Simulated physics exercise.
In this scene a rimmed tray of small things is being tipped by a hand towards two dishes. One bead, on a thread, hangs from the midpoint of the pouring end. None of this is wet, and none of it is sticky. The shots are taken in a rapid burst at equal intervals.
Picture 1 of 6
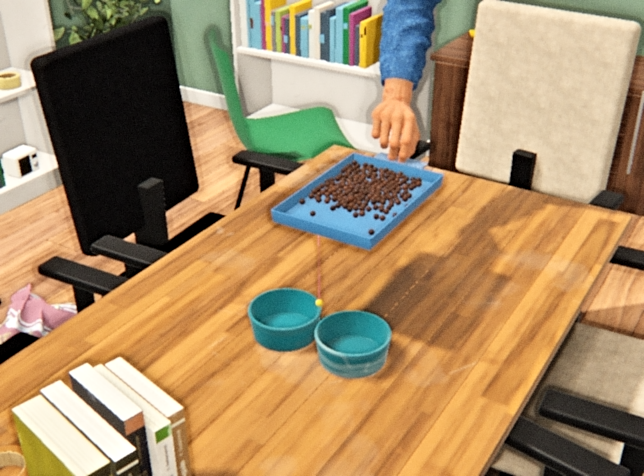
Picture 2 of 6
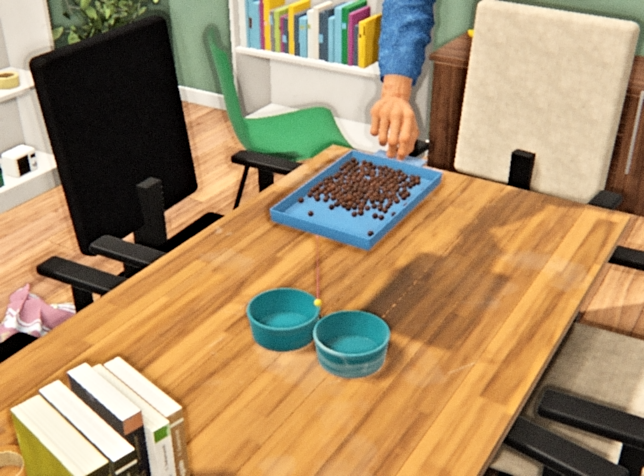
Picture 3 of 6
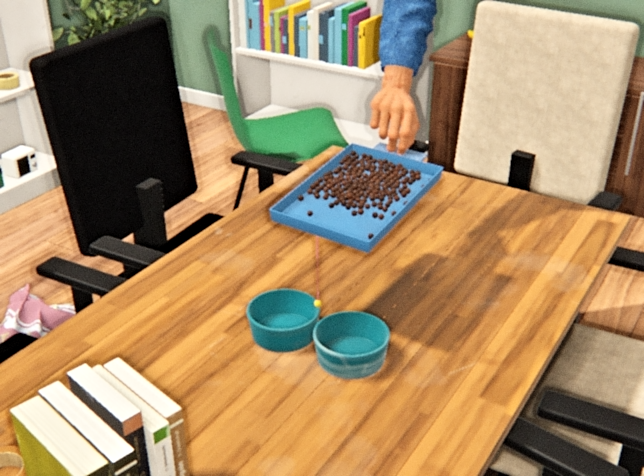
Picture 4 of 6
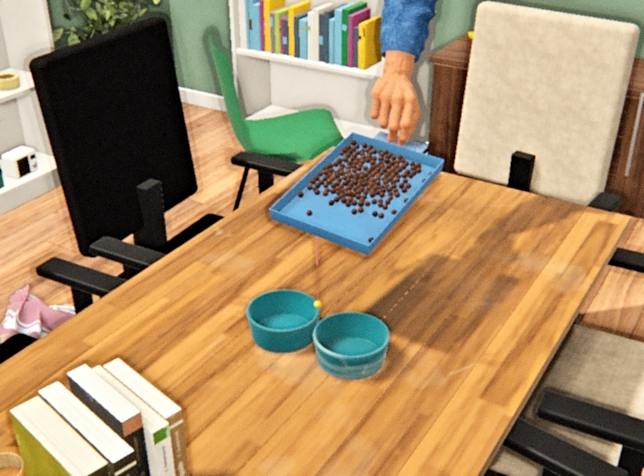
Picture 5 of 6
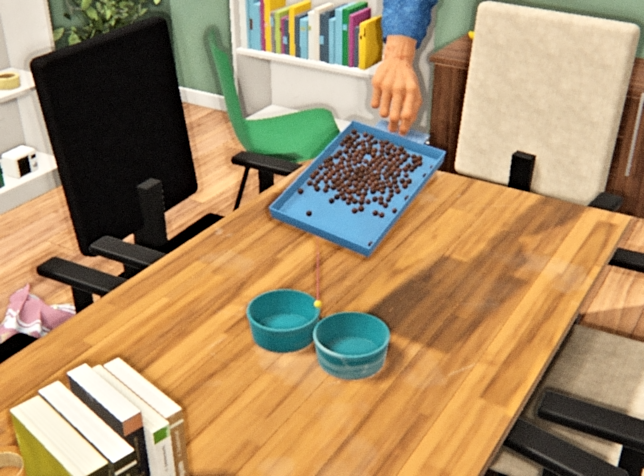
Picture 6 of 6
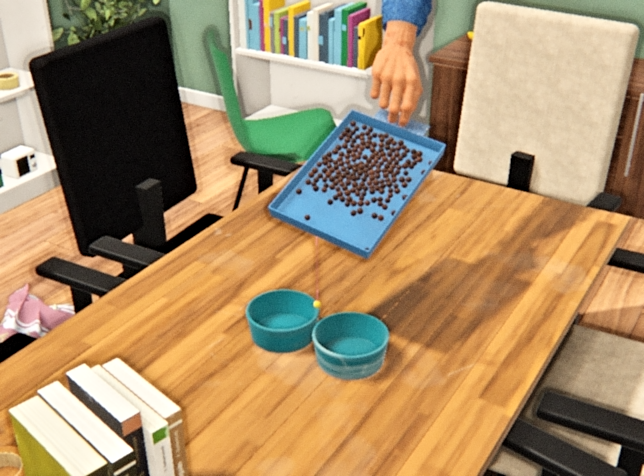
A hand lifts the far end of a blue tray of brown balls above two teal dishes.
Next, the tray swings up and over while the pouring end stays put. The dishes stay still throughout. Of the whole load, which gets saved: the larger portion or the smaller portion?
Pretty clear the dishes gather most of what falls.
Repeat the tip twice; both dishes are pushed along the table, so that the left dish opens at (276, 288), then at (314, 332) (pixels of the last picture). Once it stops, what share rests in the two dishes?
Roughly 10% on the first try and 50% on the second.
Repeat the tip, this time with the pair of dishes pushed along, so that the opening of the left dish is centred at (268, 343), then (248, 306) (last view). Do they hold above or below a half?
For the two places in order: A minority share, a minority share.
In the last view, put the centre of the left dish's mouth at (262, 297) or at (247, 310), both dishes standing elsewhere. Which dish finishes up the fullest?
It comes out as the dish further right in the first try and the dish further right in the second.
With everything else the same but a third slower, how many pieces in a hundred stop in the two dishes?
Estimate: Some 90 %.
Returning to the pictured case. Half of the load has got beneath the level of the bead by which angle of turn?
Roughly 105 degrees of turn.
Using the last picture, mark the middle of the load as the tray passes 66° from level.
Near the pixel (354, 244).
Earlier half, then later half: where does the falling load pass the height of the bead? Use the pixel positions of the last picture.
Initially about (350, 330); subsequently about (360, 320).
Shortly afterwards, tray tipped steeply; the bulk on the tray; a little in the right dish; a little outside both; near a quarter in the air.
Next, tray tipped past a quarter turn; near a quarter on the tray; near a third in the right dish; a little outside both; near a quarter in the air.
Some moments later, tray tipped past a quarter turn; the bulk in the right dish; a little outside both.
In the end, tray tipped past a quarter turn; the bulk in the right dish; none at all in the left dish; a little outside both.
